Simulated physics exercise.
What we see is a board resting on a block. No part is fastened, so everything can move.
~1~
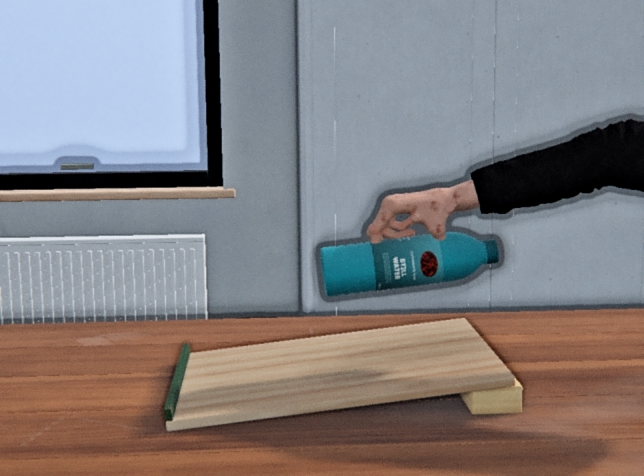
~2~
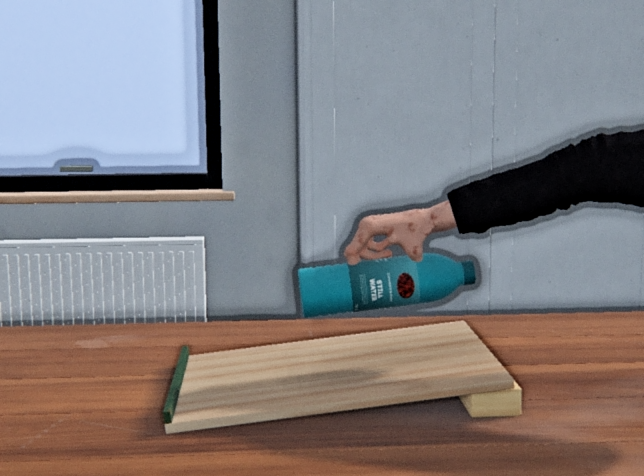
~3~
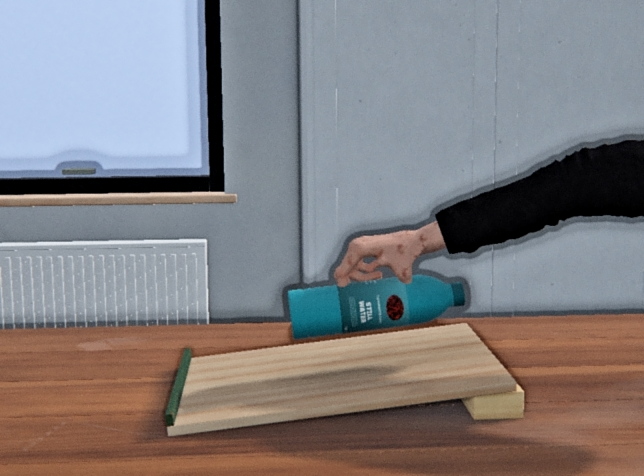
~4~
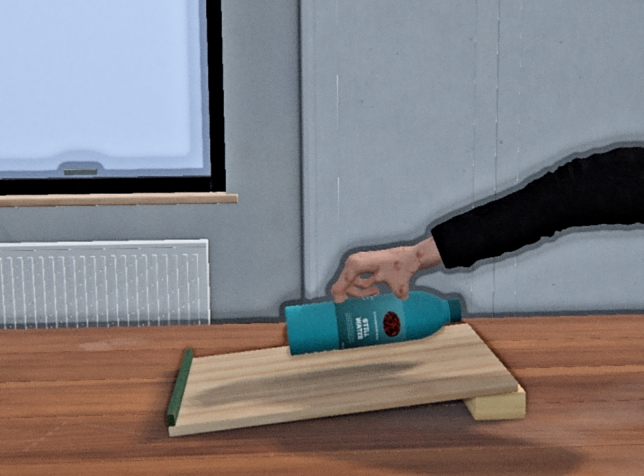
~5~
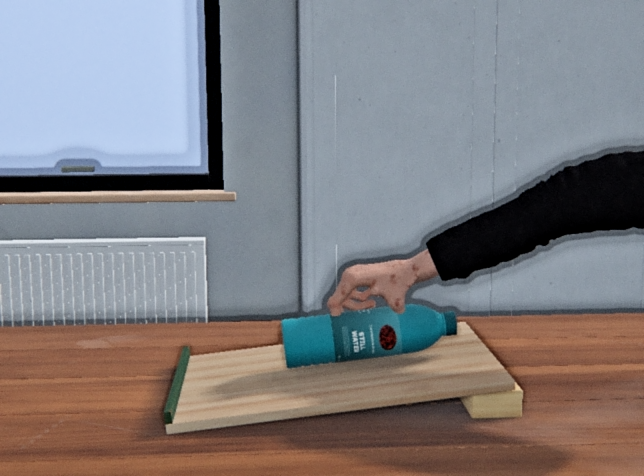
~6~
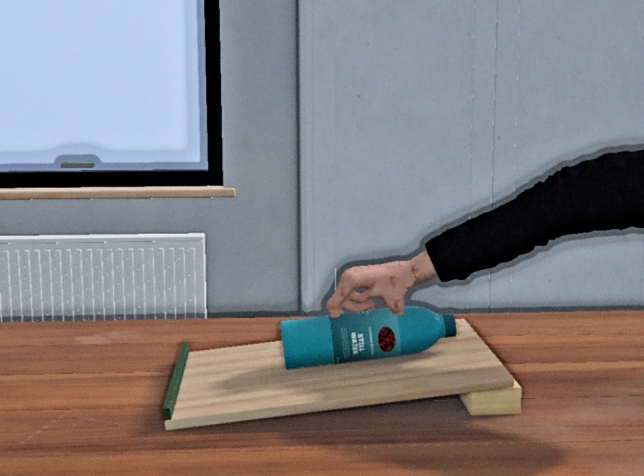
The footage shows a hand lowering a turquoise bottle, held on its side, down and slightly left onto a sloping wooden board propped on a block, where the bottle lies still beneath the hand.
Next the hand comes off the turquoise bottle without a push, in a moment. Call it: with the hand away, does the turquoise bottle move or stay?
It stays put.
Then, 0.20 s on from there, no change.
Then, 0.40 s on from there, turquoise bottle resting near (369, 335).
In the end, it is unmoved. At the end, from the last picture's camera, turquoise bottle near (369, 335). The turquoise bottle remains at rest.
